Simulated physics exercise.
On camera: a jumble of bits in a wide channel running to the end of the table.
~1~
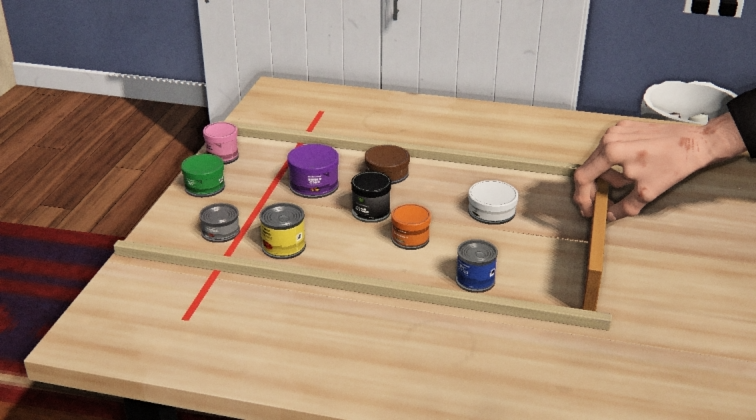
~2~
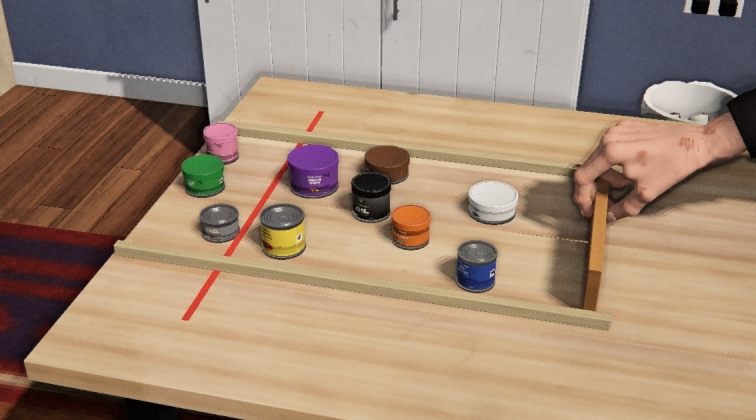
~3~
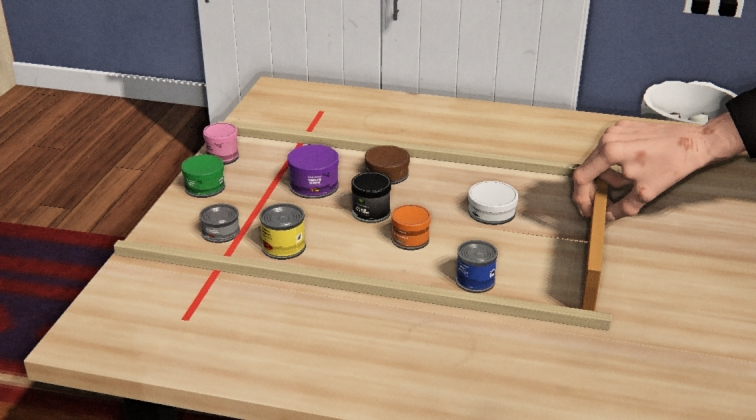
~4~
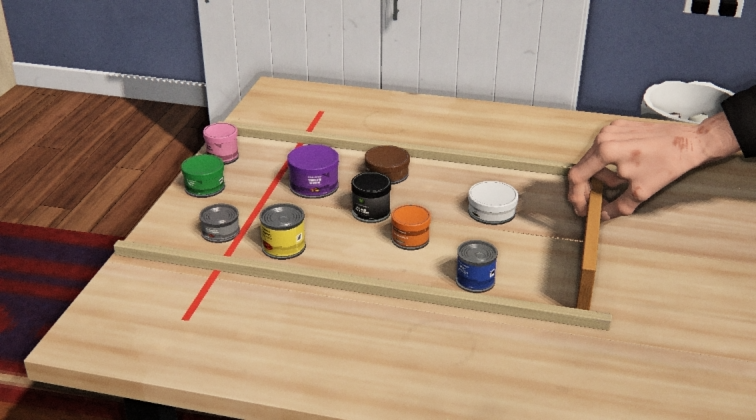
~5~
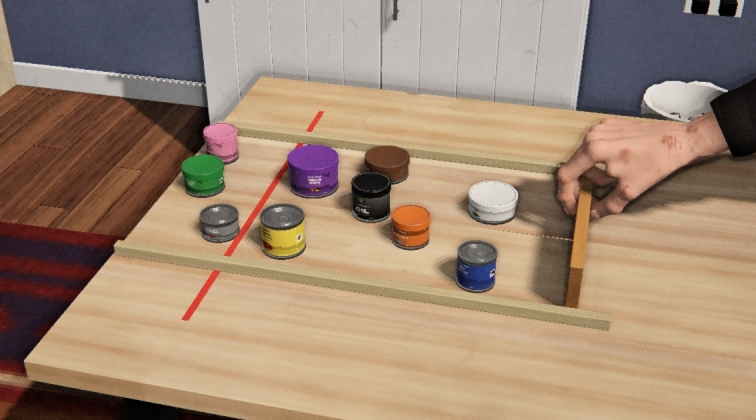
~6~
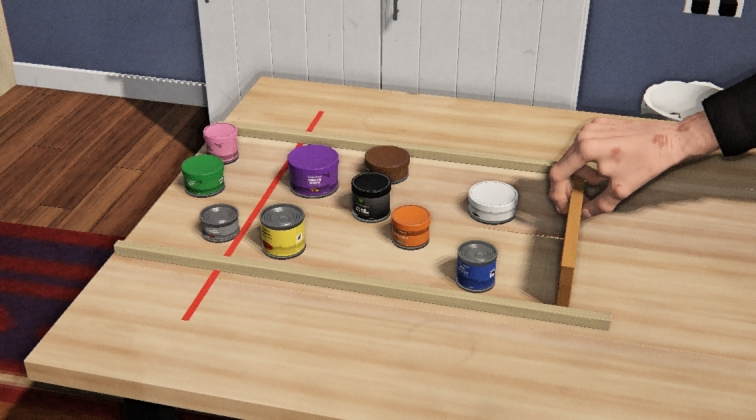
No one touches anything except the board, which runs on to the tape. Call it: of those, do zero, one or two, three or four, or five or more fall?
Zero fall.
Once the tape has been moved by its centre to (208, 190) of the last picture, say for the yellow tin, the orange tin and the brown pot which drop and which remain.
In short: Yellow tin gone, orange tin safe, brown pot safe.
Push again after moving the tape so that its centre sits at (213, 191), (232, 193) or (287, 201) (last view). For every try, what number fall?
4, 3, 0.
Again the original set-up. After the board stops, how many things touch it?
Contact count: 4.
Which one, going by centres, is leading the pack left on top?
Pink tin.
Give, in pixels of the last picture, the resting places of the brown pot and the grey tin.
The brown pot ends at (270, 148) and the grey tin at (165, 206).
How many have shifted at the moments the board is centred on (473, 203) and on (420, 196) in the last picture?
It comes to 2 for the first spot, 4 for the other.
Soon after, none off yet; pink tin at rest near (221, 144); green tin at rest near (204, 176); grey tin at rest near (220, 223).
In the end, the number that fall off is zero.
